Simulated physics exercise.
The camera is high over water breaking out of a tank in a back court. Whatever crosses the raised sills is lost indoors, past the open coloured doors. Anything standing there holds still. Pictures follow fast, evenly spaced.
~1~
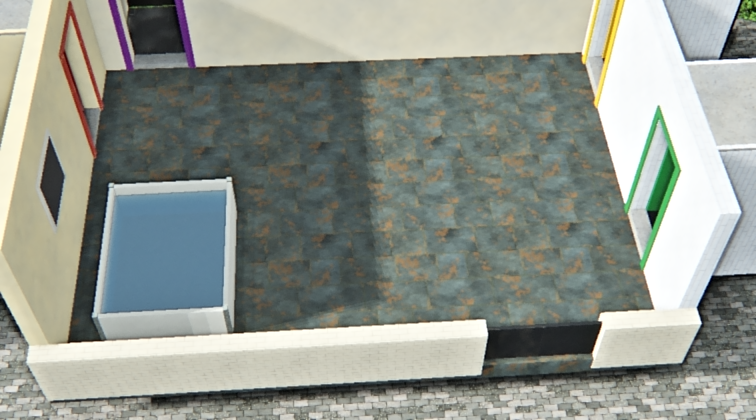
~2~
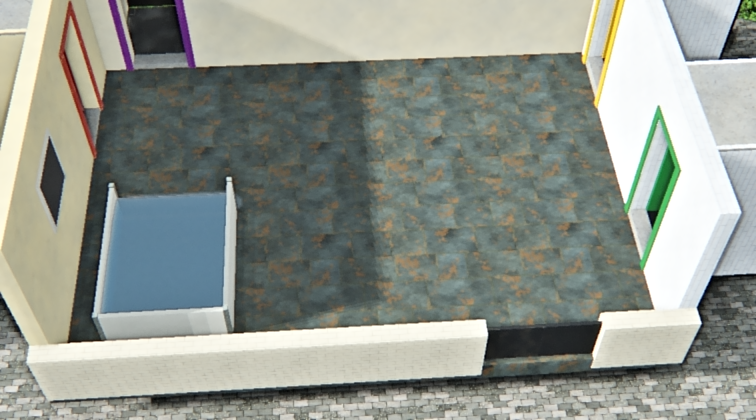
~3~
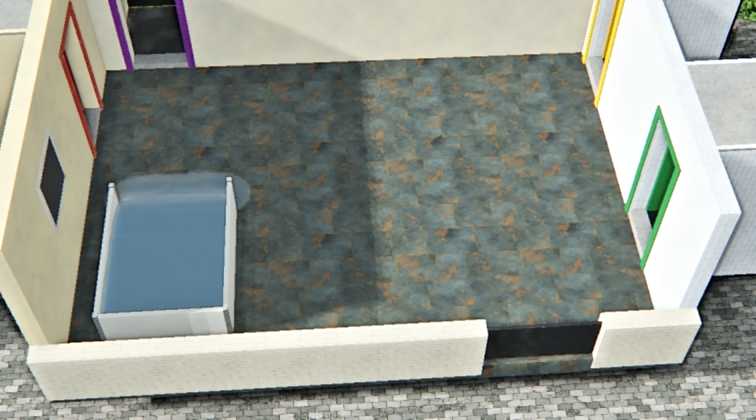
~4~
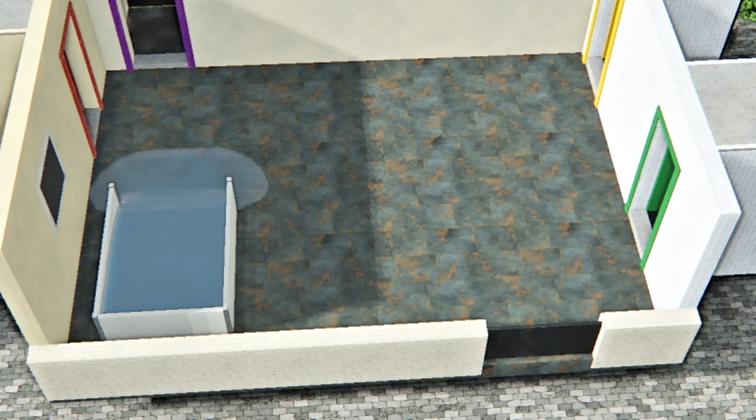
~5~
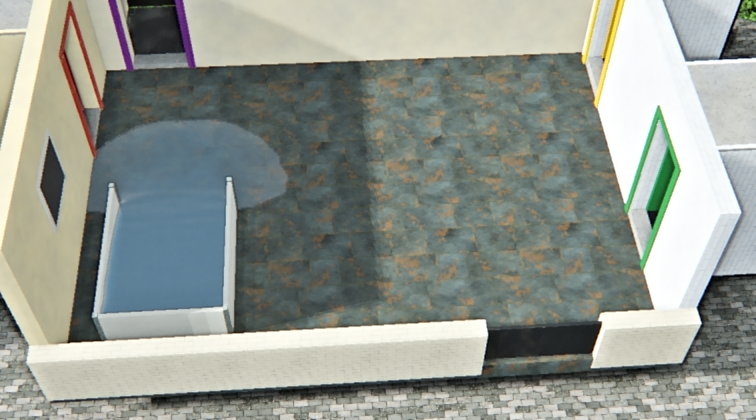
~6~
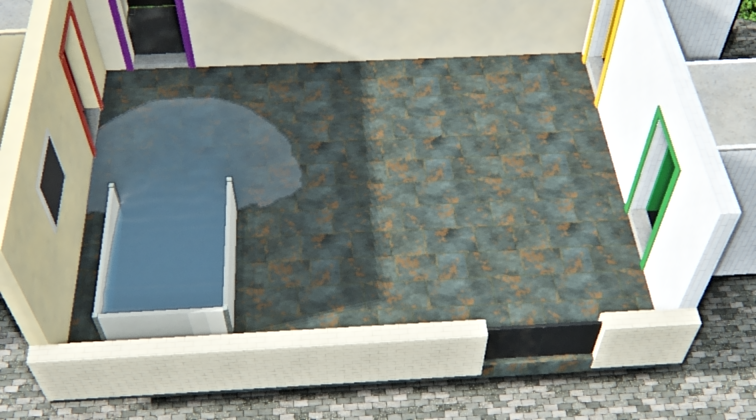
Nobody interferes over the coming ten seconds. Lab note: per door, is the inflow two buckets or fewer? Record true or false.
Red door false; yellow door true; purple door false; green door true.
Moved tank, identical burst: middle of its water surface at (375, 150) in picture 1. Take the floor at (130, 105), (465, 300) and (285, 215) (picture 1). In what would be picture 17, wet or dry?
Hit, spared, spared.
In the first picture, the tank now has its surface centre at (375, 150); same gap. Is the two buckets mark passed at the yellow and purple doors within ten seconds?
I'd say the yellow door overshoots while the purple door stops short.
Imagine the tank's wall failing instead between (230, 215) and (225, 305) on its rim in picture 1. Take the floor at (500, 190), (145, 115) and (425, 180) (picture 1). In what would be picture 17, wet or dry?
The first spot is soaked, the second spared and the third soaked.
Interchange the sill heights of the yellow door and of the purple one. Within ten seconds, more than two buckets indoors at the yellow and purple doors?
Outcome - yellow gets too much, purple gets too much.
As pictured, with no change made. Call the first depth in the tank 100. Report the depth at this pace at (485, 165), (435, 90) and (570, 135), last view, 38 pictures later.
First spot 4 %, second 8 %, third 16 %.
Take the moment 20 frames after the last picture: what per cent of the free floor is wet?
I'd put it at roughly 40 per cent.
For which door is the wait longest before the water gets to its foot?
My answer: The green-painted one.
A moment on, water covers 25 % of the floor; the red door wet at the sill, nothing in, the yellow door not reached, the purple door over two buckets in, the green door not reached.
Next, water covers 30 % of the floor; the red door under two buckets in, the yellow door not reached, the purple door far over two buckets in, the green door not reached.
Then, water covers 40 % of the floor; the red door over two buckets in, the yellow door not reached, the purple door far over two buckets in, the green door not reached.
Later, water covers 65 % of the floor; the red door over two buckets in, the yellow door wet at the sill, nothing in, the purple door far over two buckets in, the green door wet at the sill, nothing in.
In the end, water covers 85 % of the floor; the red door over two buckets in, the yellow door wet at the sill, nothing in, the purple door far over two buckets in, the green door wet at the sill, nothing in.
